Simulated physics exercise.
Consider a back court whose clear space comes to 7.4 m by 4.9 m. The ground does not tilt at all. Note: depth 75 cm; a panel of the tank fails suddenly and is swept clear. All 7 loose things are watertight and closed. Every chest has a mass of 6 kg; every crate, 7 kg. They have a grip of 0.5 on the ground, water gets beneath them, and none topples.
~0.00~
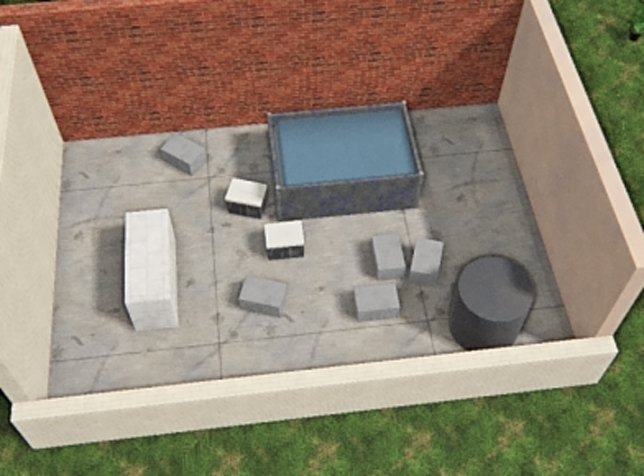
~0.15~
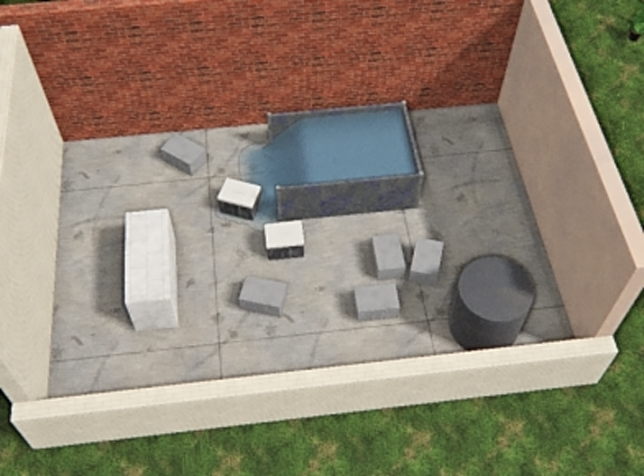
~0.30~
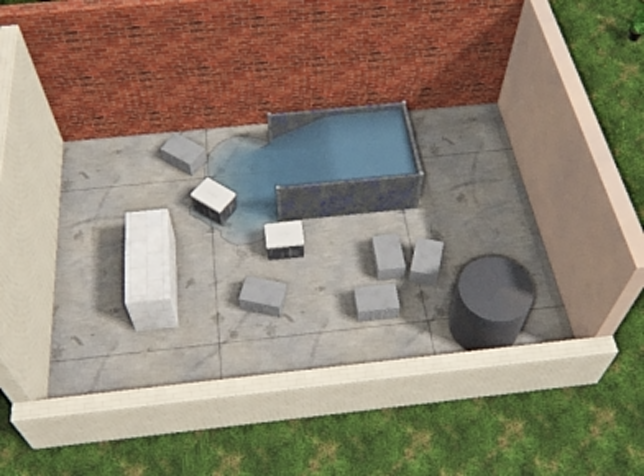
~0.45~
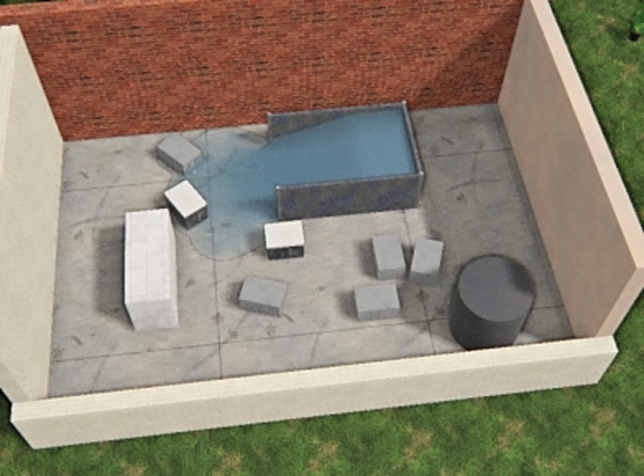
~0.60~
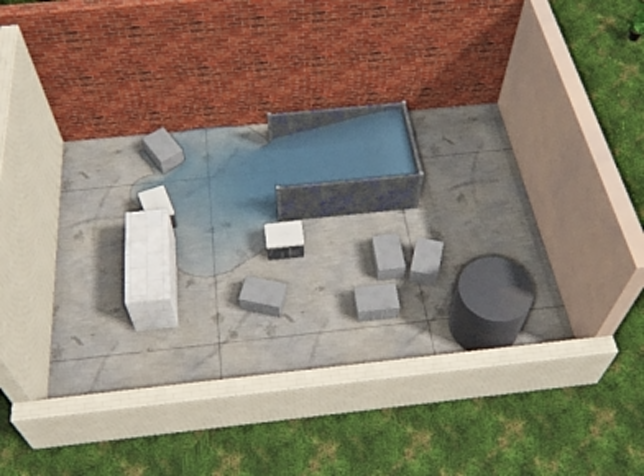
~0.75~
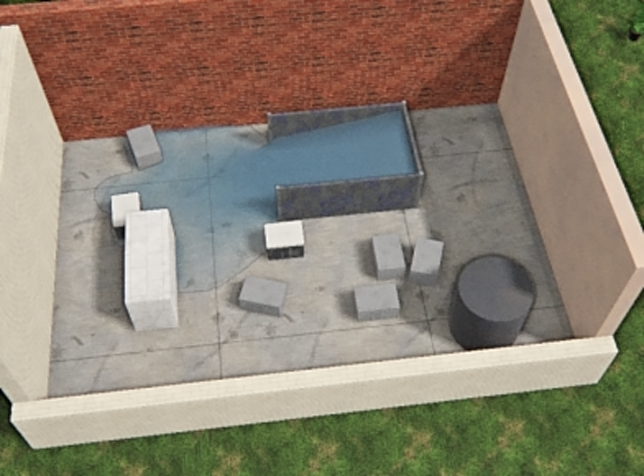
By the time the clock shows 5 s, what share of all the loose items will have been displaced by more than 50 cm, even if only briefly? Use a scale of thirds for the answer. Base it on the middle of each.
On that scale: Less than a third.
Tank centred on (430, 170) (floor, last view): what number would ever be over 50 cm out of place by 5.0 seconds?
Then the count would be 4.
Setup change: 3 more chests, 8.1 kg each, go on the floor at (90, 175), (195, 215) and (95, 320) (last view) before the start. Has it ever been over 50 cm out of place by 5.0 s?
Outcome: Breaks the threshold first, breaks the threshold next, breaks the threshold last.
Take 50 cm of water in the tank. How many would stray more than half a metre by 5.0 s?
The answer would then be 2.
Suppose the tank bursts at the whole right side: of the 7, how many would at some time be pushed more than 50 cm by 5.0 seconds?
The answer would then be 5.
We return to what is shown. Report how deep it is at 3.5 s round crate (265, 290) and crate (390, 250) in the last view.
Depths: Near 1 cm, then near 0 cm.
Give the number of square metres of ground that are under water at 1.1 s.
About 12.0 m2.
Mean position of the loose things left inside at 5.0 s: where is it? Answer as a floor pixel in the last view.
Averaged position, last view: Near pixel (306, 279).
After 1.1 s 2 of 7 are over 50 cm from their spots; 0 afloat.
After 2.2 s 2 of 7 are over 50 cm from their spots; 2 afloat.
After 3.5 s 2 of 7 are over 50 cm from their spots; 2 afloat.
After 5.0 s 2 of 7 are over 50 cm from their spots, and 2 have been at some point; 3 afloat.
